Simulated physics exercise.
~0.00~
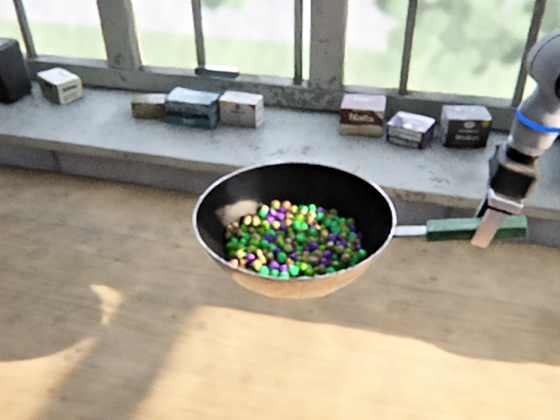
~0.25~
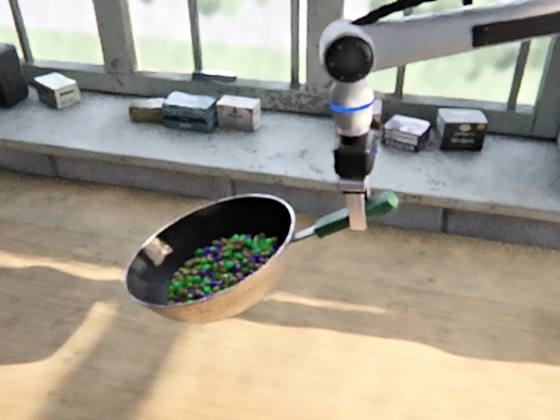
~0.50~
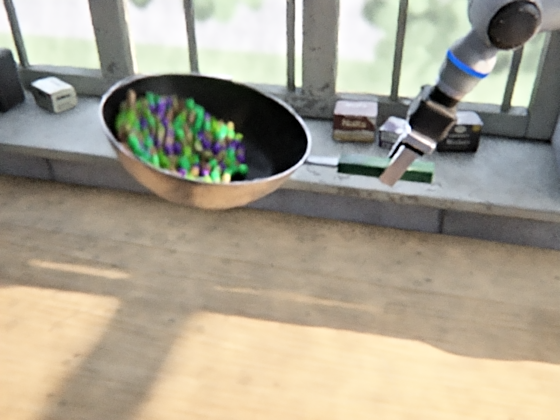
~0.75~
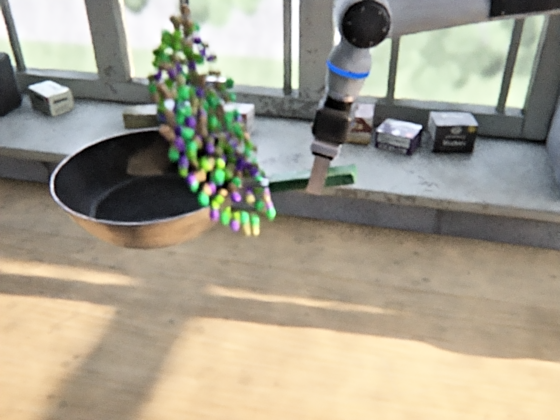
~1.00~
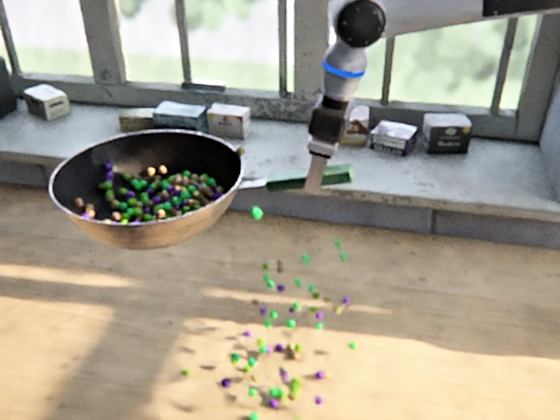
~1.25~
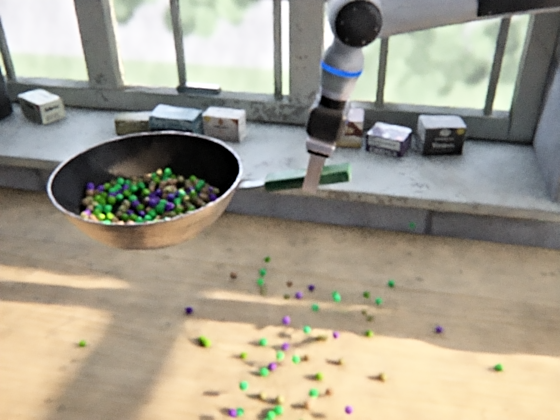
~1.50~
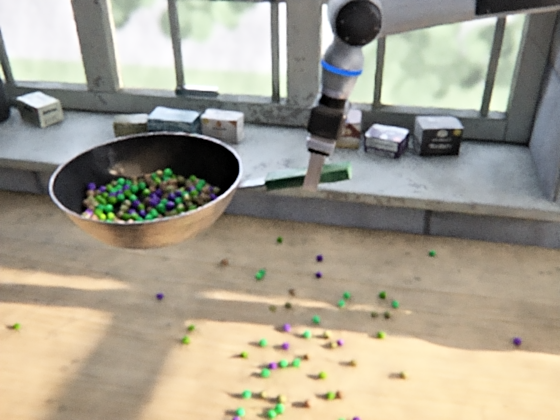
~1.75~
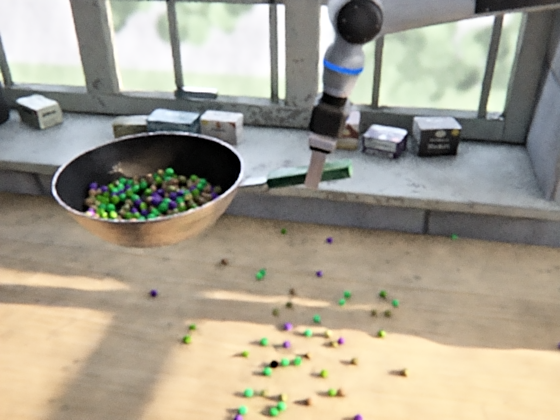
By a window, a robot arm tosses colourful sweets in a pan, scattering many below.
